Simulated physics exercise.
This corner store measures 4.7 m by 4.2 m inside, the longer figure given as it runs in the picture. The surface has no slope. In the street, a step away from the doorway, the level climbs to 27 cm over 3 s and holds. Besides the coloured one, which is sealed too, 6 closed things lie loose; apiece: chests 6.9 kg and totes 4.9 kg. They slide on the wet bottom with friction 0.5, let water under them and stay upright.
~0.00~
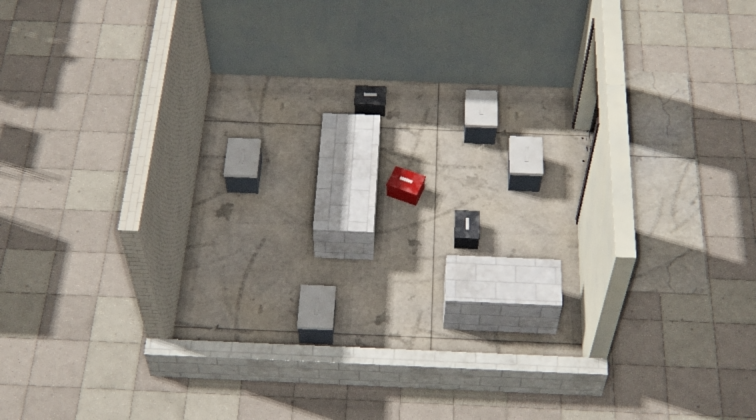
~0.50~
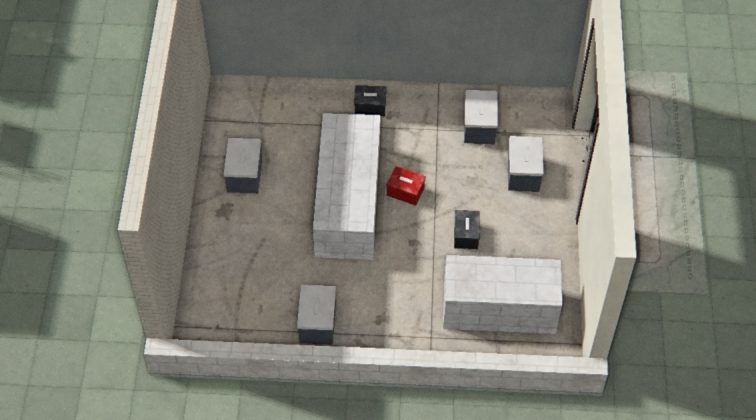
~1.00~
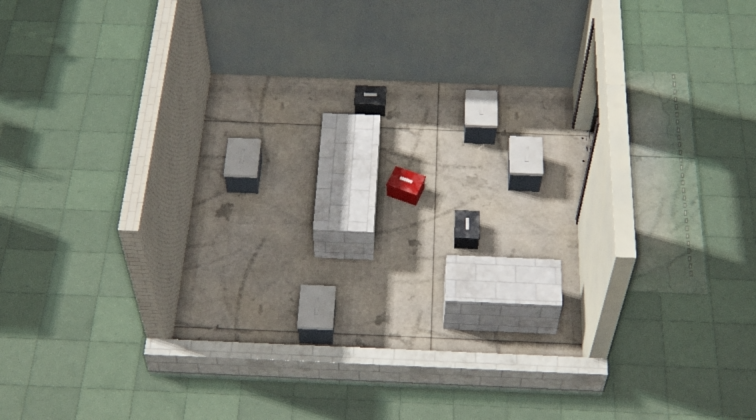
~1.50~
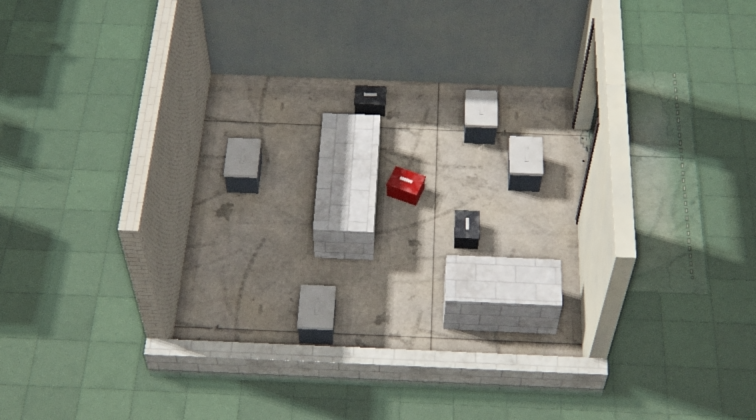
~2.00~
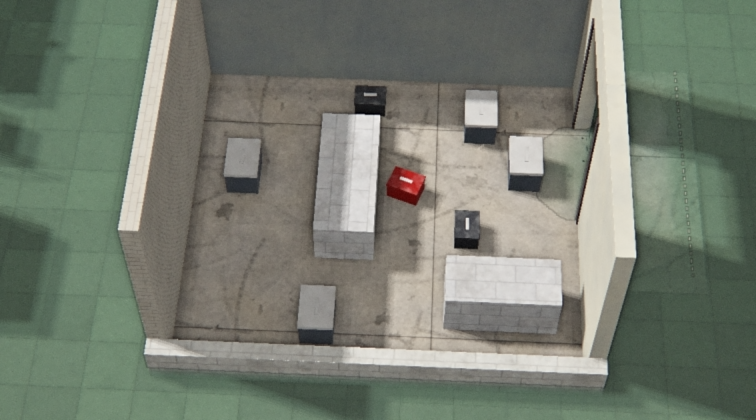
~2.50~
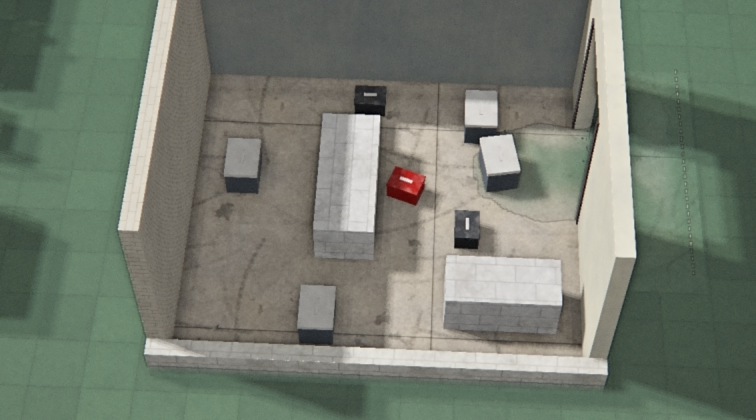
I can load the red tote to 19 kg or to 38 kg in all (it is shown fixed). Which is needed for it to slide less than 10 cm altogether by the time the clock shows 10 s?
For it, only the larger load is enough.
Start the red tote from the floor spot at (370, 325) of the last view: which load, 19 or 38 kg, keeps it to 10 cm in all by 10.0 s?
It takes the larger.
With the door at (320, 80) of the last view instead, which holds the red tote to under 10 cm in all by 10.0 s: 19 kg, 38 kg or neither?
In that case the lower weight is enough.
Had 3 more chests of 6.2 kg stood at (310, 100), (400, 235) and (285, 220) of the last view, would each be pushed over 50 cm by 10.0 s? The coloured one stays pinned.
In that order: More, over, over.
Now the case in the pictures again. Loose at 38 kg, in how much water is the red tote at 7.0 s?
About 16 cm.
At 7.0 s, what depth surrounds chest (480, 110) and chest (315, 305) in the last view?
Roughly 8 and 7 cm.
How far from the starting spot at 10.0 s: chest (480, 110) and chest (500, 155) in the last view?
In that order: 350 cm, 300 cm.
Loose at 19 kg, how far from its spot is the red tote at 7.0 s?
About 150 cm.
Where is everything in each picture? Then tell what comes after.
The red tote at (406, 180) rests on the ground; water covers 0.0 m2; 0 of 7 have shifted, in the first picture.
The red tote at (406, 180) rests on the ground; 0.0 m2 under water; 0 of 7 have shifted, in the second picture.
The red tote at (406, 180), on the bottom; water covers 0.0 m2; 0 of 7 have shifted, in the third picture.
The red tote at (406, 180) rests on the ground; water covers 0.0 m2; 0 of 7 have shifted, in the fourth picture.
The red tote at (406, 180), on the bottom; water covers 0.5 m2; 0 of 7 have shifted, in the fifth picture.
The red tote at (406, 180), on the bottom; water covers 1.3 m2; 1 of 7 have shifted, in the sixth picture.
After 3.5 s the red tote would be 1 cm from its start with 19 kg and 0 cm from its start with 38 kg; 3 cm of water round it then.
After 4.5 s the red tote would be 10 cm from its start with 19 kg and 0 cm from its start with 38 kg; 12 cm of water round it then.
After 7.0 s the red tote would be 152 cm from its start with 19 kg and 0 cm from its start with 38 kg; 16 cm of water round it then.
After 10.0 s the red tote would be 211 cm from its start with 19 kg and 0 cm from its start with 38 kg; 17 cm of water round it then.
